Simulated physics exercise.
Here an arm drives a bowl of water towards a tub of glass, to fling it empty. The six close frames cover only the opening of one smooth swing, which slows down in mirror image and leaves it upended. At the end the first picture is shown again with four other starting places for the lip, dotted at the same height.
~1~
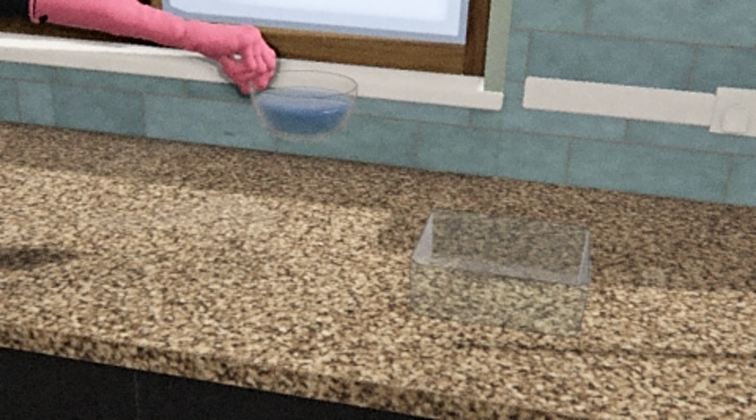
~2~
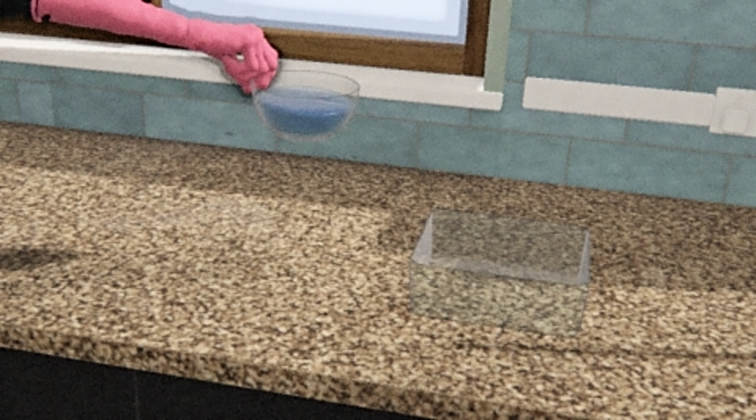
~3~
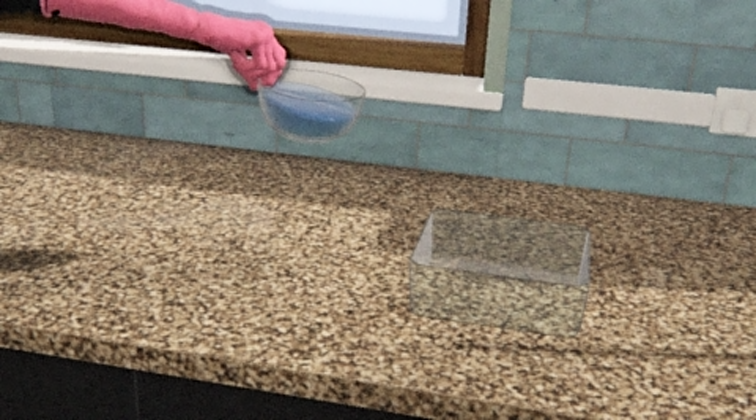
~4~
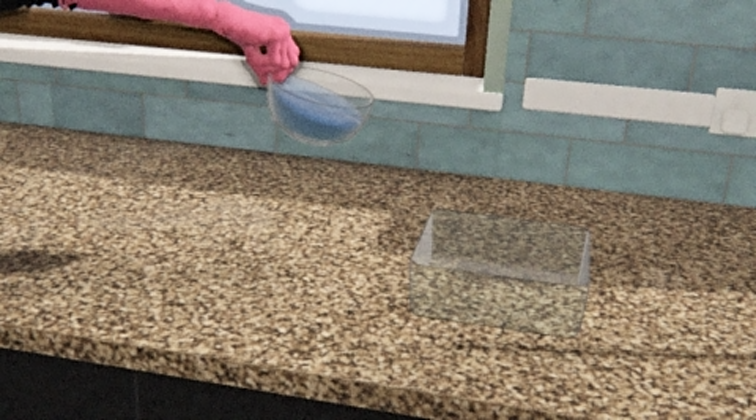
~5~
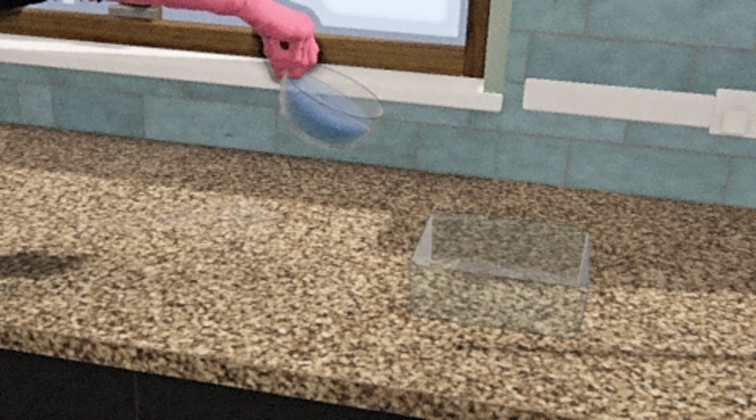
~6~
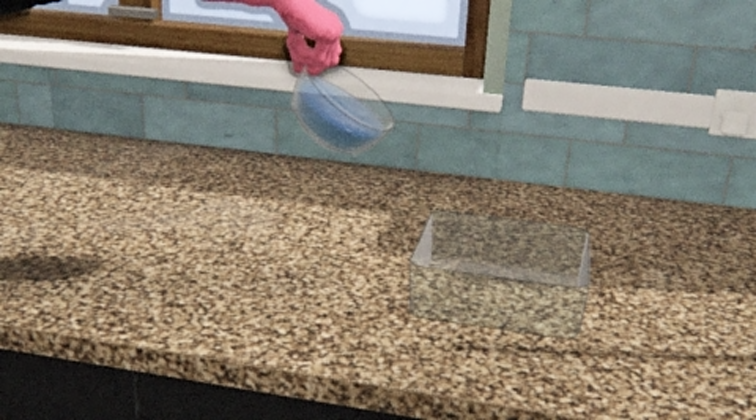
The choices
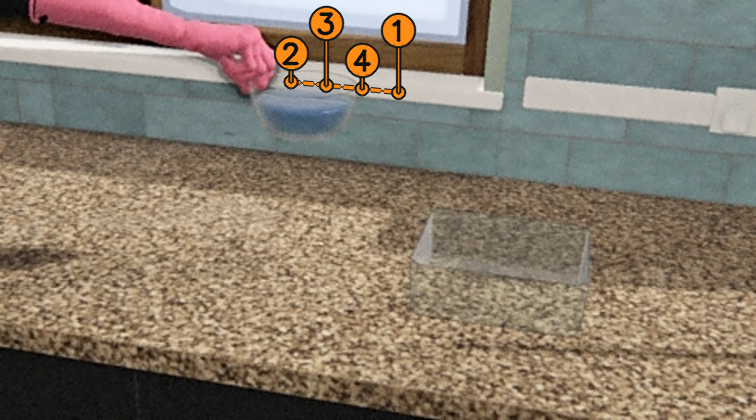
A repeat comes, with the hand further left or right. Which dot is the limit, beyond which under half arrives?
Go for 2.
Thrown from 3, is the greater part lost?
No, that is safe.
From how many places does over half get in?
All four.
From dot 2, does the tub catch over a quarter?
Yes, clearly.
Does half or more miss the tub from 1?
No, that is safe.
On the marked copy, 1 at (398, 92); 2 at (291, 81); 3 at (326, 85); 4 at (362, 88).
For dot 1, about 82 % lands in the tub, 10 % falls short and 8 % goes beside or beyond.
For dot 2, about 70 % lands in the tub, 15 % falls short and 15 % goes beside or beyond.
For dot 3, about 73 % lands in the tub, 6 % falls short and 21 % goes beside or beyond.
For dot 4, about 67 % lands in the tub, 5 % falls short and 29 % goes beside or beyond.
